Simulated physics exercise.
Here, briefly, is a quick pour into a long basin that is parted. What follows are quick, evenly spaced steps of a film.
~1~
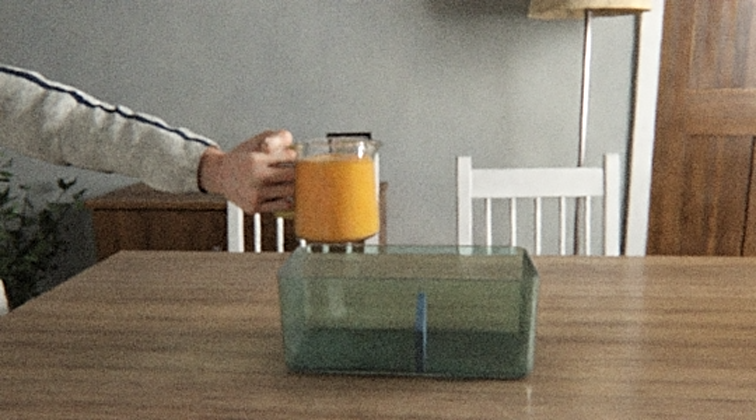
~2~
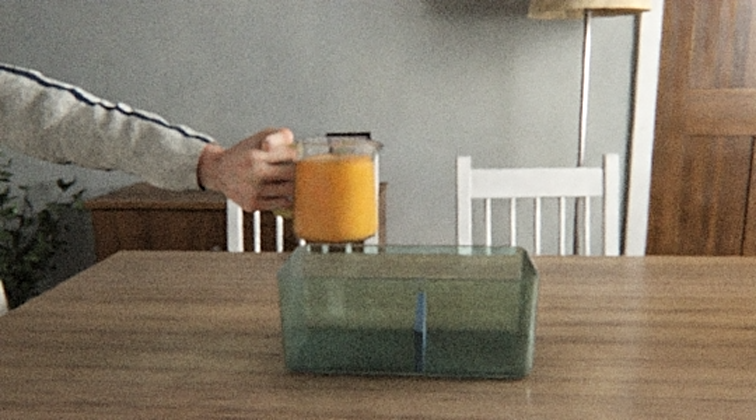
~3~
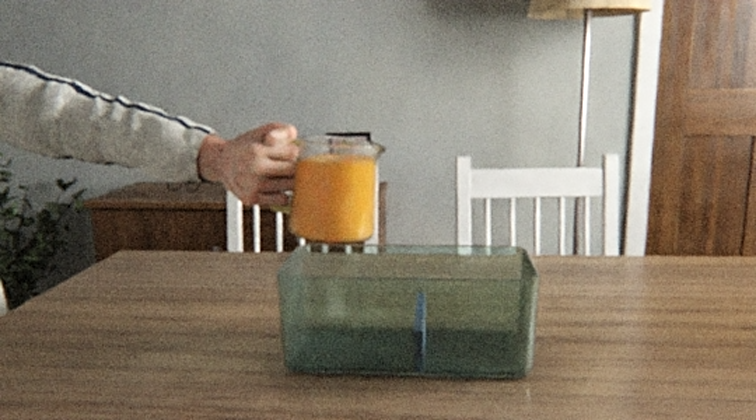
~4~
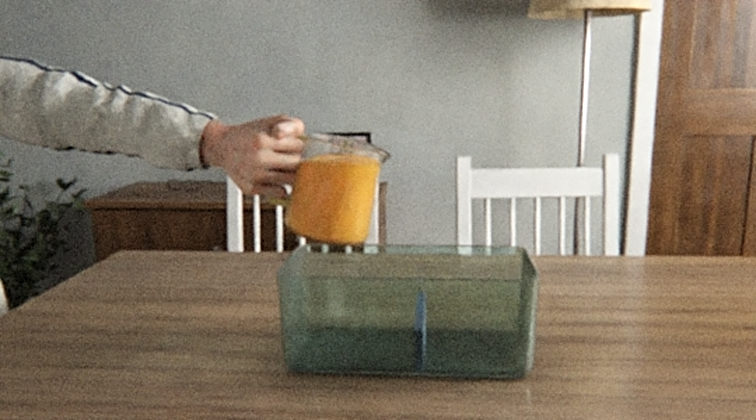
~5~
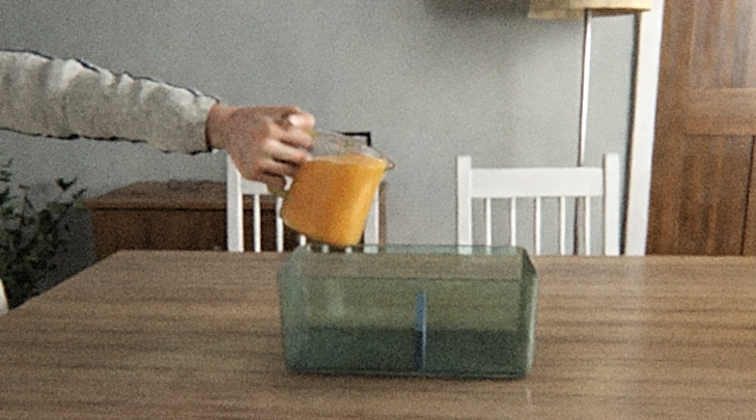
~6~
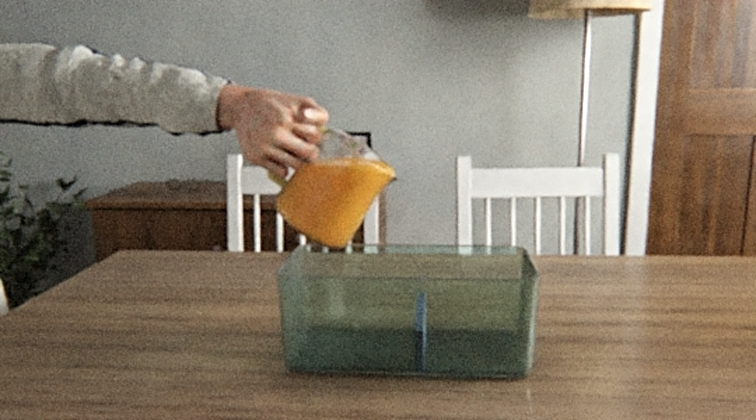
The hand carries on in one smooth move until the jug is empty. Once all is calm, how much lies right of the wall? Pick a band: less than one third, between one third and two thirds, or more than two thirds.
It is between one third and two thirds.
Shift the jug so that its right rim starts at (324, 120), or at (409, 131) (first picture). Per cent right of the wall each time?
Try one: 5 %; try two: 95 %.
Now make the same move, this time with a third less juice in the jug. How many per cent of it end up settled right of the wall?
Roughly 35 in a hundred.
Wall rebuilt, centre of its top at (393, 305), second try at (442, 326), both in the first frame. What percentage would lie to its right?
That'd be about 95 percent for the first and about 25 percent for the other.
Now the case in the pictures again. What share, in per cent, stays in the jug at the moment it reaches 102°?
It comes to 60 per cent or so.
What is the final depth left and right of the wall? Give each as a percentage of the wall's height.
Left of the wall 30 %, right of the wall 40 %.
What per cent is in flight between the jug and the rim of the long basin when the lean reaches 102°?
It comes to around 20 per cent.
A moment on, the jug is tipped right over and 59 per cent is still to pour, 2 is left of the wall and 20 right of it.
Next, the jug is tipped right over and 12 per cent is still to pour, 28 is left of the wall and 54 right of it.
Then the jug is tipped right over and 1 per cent is still to pour, 42 is left of the wall and 57 right of it.
Later the jug is tipped right over and 0 per cent is still to pour, 43 is left of the wall and 57 right of it.
At rest 43 per cent lies left of the wall, 57 right of it and 1 outside.
